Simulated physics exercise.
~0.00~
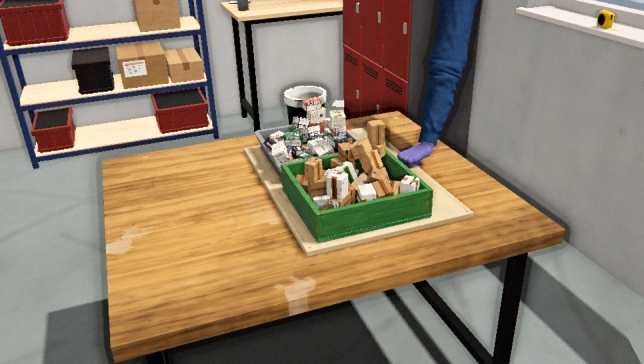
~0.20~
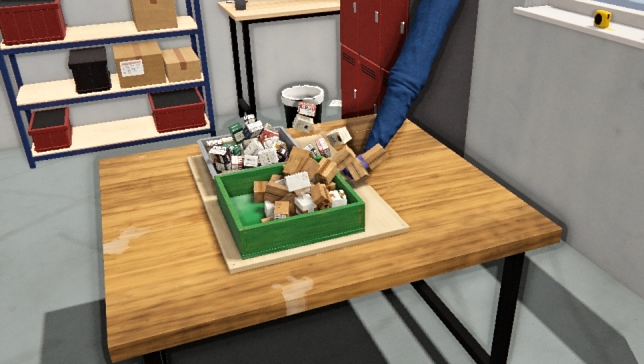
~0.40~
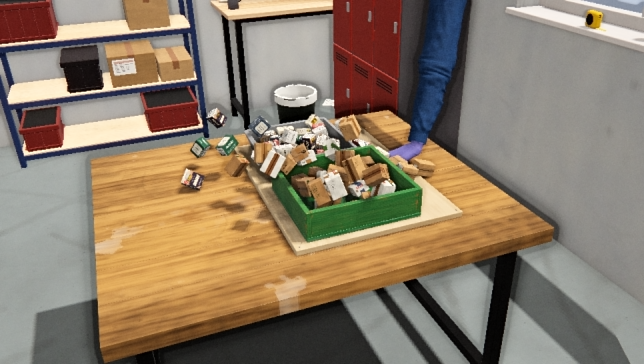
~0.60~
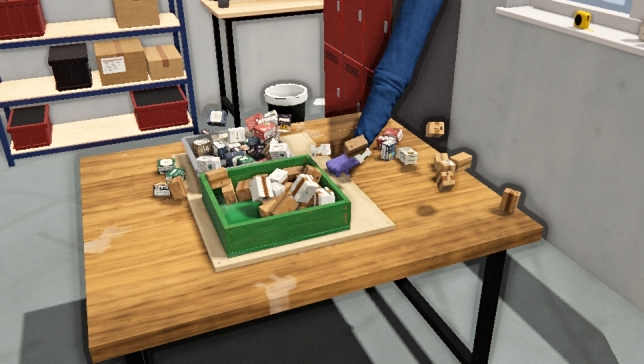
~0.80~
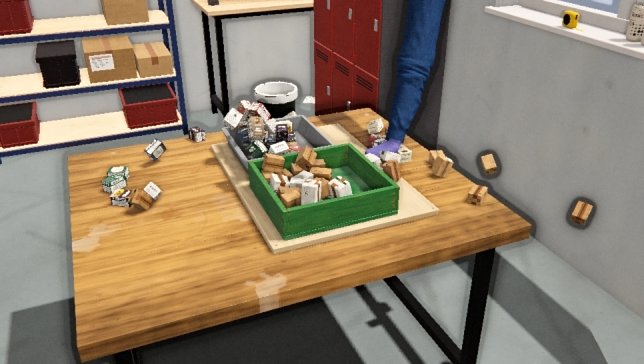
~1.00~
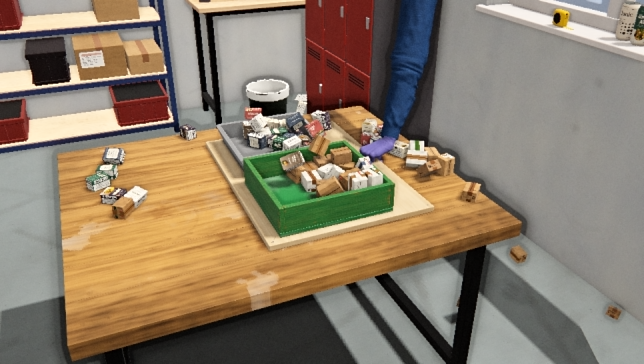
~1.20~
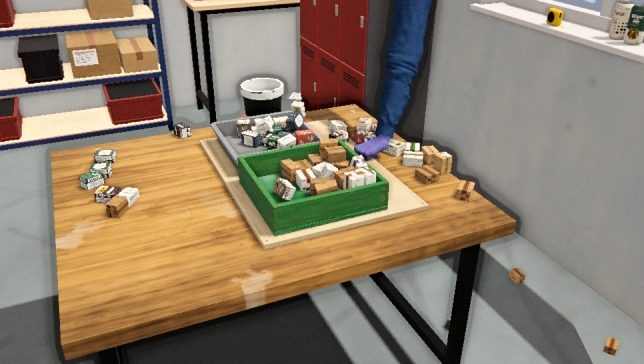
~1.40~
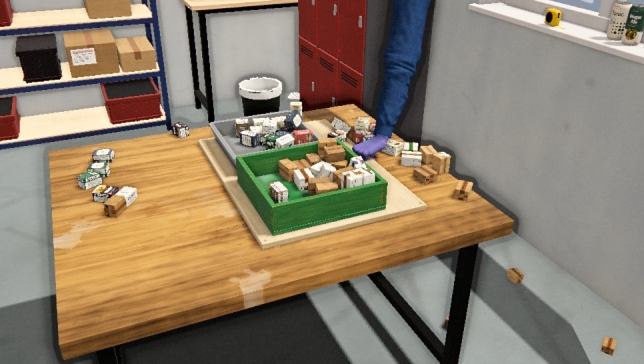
Green and grey containers on a board jerking left and right under a gloved hand, flinging small cartons across table and floor.
